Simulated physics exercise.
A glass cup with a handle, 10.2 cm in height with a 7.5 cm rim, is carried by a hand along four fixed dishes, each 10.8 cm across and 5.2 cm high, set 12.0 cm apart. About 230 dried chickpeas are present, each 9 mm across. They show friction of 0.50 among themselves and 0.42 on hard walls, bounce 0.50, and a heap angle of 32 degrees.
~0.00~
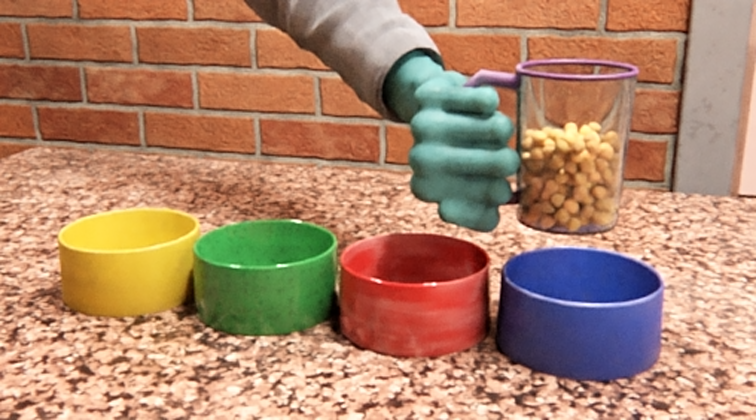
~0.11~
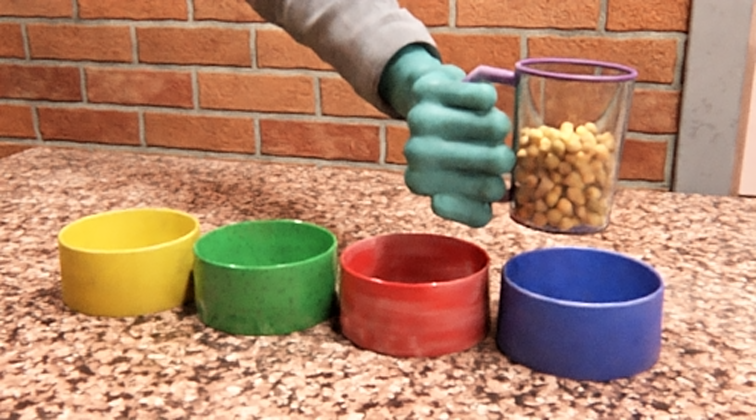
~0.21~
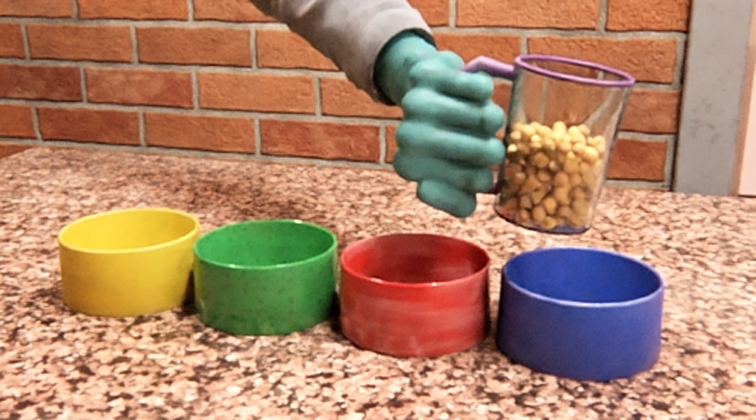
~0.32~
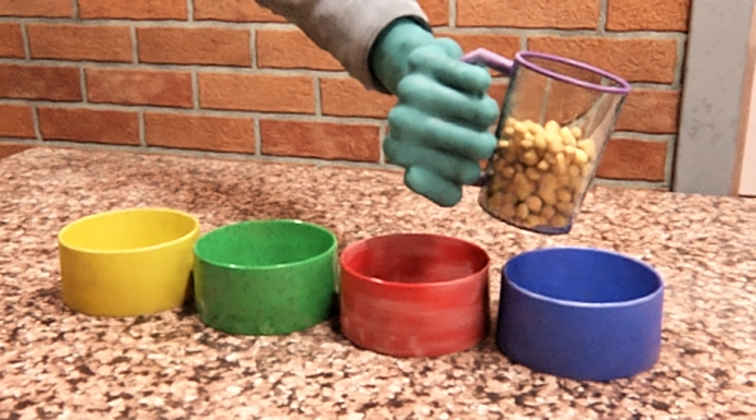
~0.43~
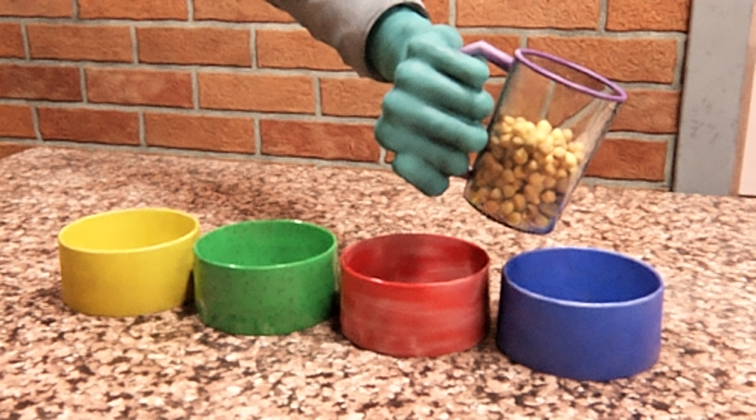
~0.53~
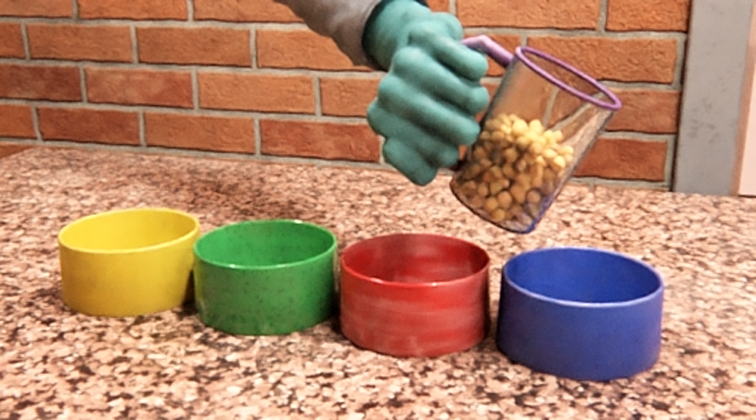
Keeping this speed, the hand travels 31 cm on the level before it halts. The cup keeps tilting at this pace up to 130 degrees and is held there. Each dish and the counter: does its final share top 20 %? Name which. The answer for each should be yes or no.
Red - yes, blue - no, green - no, yellow - no, counter - no.
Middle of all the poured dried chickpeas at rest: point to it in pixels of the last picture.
When it all comes to rest, the middle is near (437, 305).
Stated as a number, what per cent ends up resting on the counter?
Roughly 10 in a hundred.
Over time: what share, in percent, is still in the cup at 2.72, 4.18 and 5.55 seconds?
About 0, 0, 0 per cent.
After 2.72 s, tilt 130 degrees; cup holds 0 %, red 85 %, blue 5 %.
Then, at 4.18 s, tilt 130 degrees; cup holds 0 %, red 85 %, blue 5 %.
After 5.55 s, tilt 130 degrees; cup holds 0 %, red 85 %, blue 5 %.
By 5.8 s all is still; red 85 %, blue 5 %, green 0 %, yellow 0 %, counter 10 %.
